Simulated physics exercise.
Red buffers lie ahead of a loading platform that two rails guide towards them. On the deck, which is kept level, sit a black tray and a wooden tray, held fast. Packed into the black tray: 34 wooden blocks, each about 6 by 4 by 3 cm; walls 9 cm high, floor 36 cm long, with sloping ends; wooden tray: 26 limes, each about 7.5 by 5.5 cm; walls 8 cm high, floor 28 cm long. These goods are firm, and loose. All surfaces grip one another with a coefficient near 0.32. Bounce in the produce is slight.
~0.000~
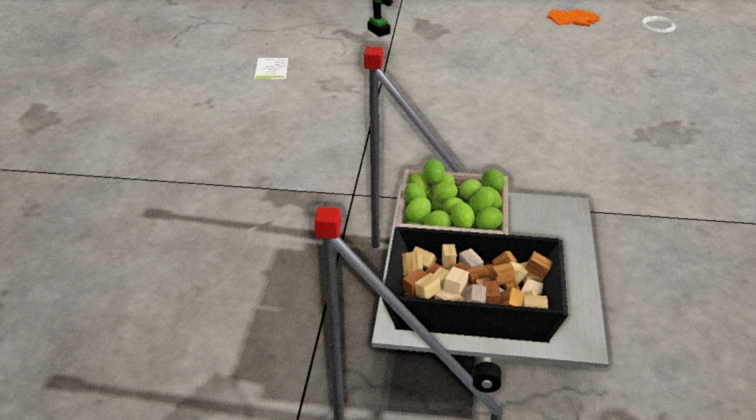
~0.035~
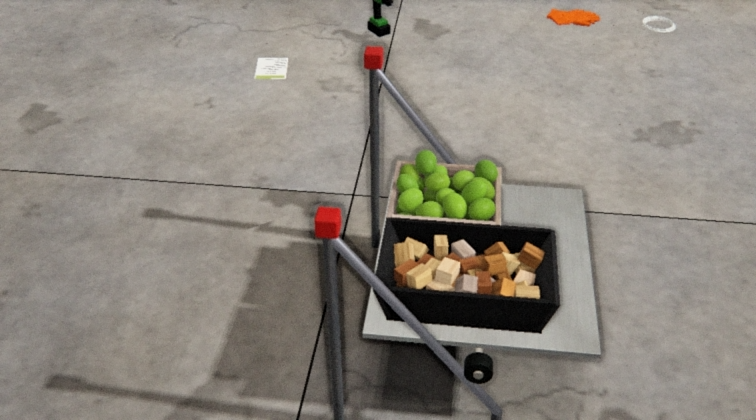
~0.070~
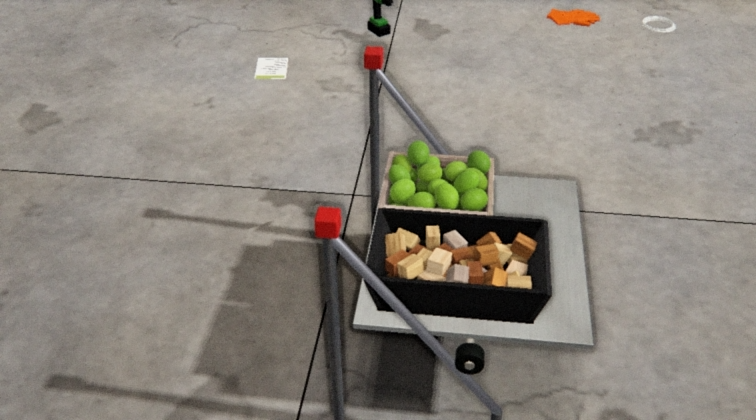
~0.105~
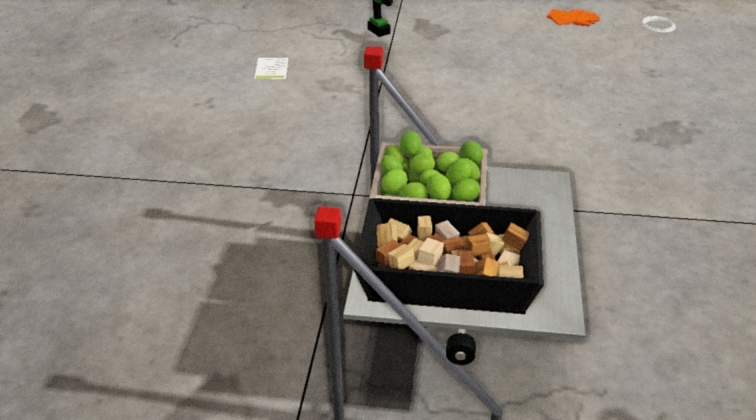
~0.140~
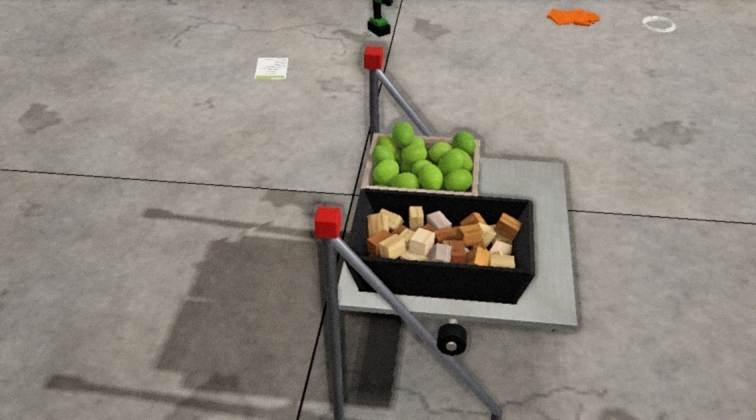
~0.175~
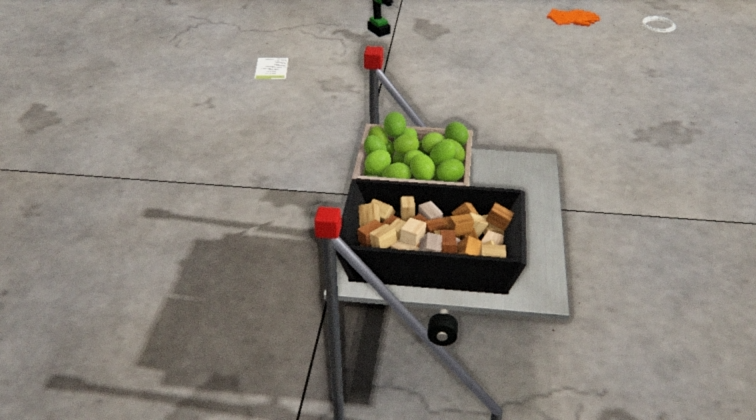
A platform carrying green balls and wooden blocks in trays slides slowly up and left.
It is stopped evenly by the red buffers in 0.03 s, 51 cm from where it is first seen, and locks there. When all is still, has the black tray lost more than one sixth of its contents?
No.
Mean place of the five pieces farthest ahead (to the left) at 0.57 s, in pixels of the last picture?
Close to (289, 79).
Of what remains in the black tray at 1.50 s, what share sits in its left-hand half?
Near 70 per cent.
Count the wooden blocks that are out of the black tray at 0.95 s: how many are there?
Count: Close to 0.
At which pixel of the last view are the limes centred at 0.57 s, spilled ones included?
I'd put it close to (332, 59).
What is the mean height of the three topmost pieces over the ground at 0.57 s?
On average roughly 86 centimetres up.
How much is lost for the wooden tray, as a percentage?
Lost from the wooden tray: 10 percent.
After 0.45 s, braking begins.
After 0.57 s, black tray 34 in, 0 out and wooden tray 26 in, 0 out.
After 0.73 s, black tray 34 in, 0 out and wooden tray 24 in, 2 out.
After 0.95 s, black tray 34 in, 0 out and wooden tray 23 in, 3 out.
Outcome (at 1.50 s), black tray 34 in, 0 out and wooden tray 23 in, 3 out. Asked share, 0 of 34, 0 per cent.
